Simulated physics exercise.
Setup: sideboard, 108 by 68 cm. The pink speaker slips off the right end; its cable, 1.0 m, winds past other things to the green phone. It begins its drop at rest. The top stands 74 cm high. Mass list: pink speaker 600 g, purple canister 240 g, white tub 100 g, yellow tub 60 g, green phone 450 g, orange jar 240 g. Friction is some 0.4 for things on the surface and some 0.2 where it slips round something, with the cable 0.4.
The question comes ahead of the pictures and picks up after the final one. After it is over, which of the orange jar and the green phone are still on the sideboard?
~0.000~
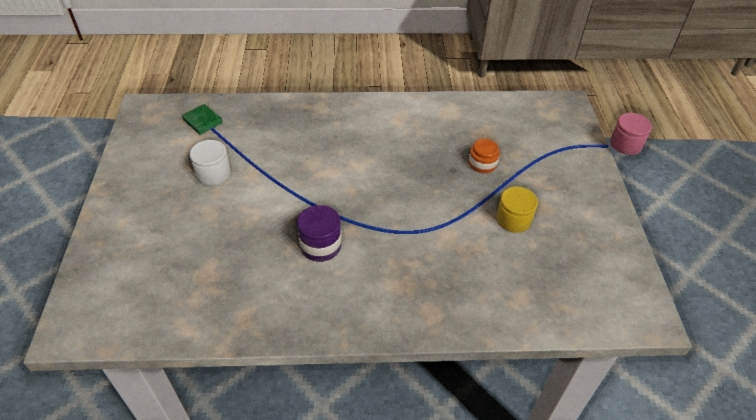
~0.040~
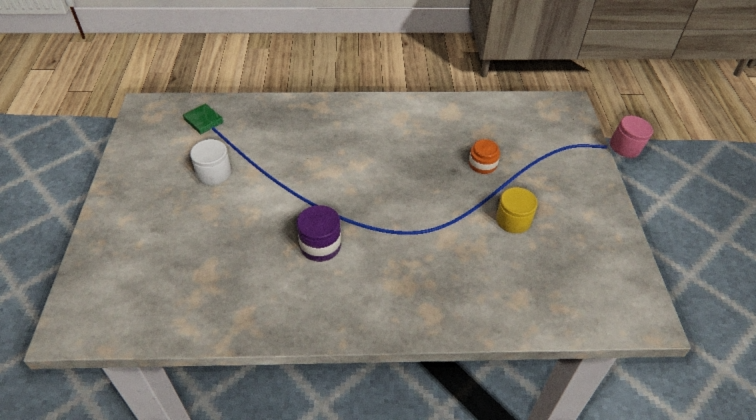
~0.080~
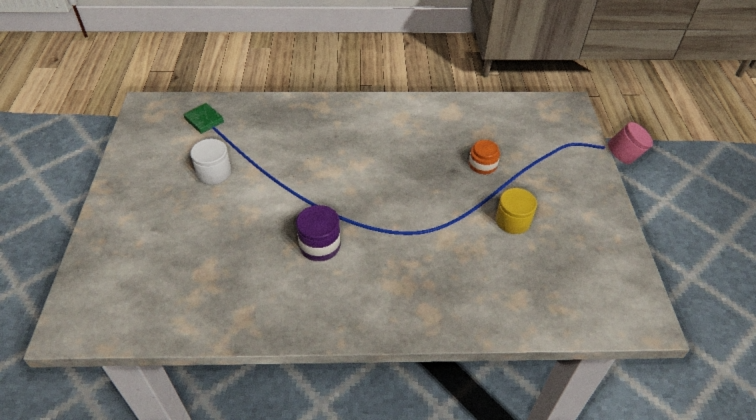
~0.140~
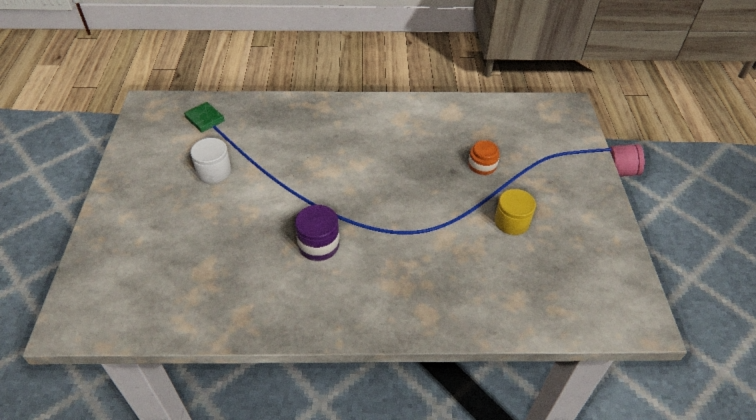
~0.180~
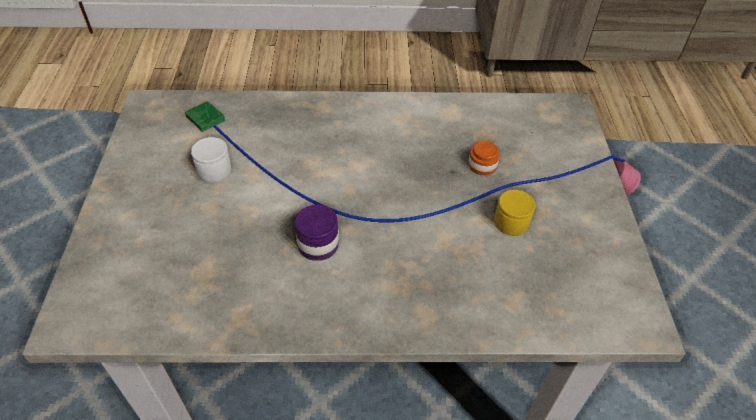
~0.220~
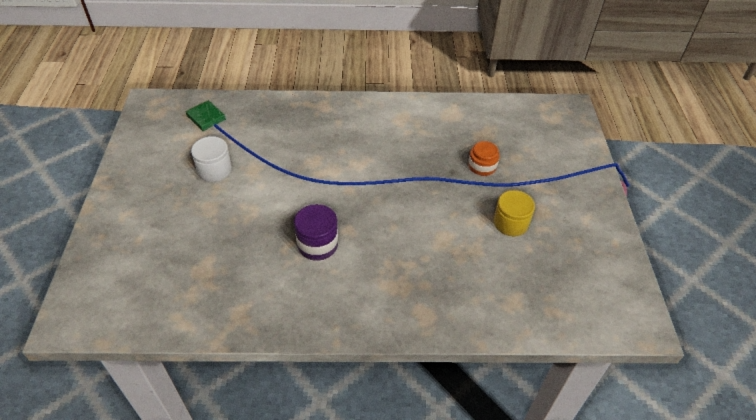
Here: The orange jar is still on, the green phone is still on.
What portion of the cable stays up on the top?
Around 40 percent.
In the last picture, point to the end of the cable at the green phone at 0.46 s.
At about pixel (278, 120).
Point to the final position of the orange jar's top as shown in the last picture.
The top ends up close to (492, 121) in the last picture.
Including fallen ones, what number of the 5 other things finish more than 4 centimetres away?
The answer is 2 of them.
At 0.5 s, the cable's tail end at (278, 120); green phone 13 cm off its start, orange jar 8 cm off its start, pink speaker over the edge.
At 0.7 s, the cable's tail end at (329, 140); green phone 25 cm off its start, orange jar 9 cm off its start, pink speaker over the edge.
At 1.0 s, the cable's tail end at (388, 138); green phone 37 cm off its start at (371, 135), orange jar 9 cm off its start at (491, 121), pink speaker over the edge.
At 1.2 s, the cable's tail end at (433, 145); green phone 47 cm off its start, orange jar 9 cm off its start, pink speaker over the edge.
At 2.4 s, the cable's tail end at (433, 145); green phone 47 cm off its start at (417, 140), orange jar 9 cm off its start at (492, 121), pink speaker over the edge.
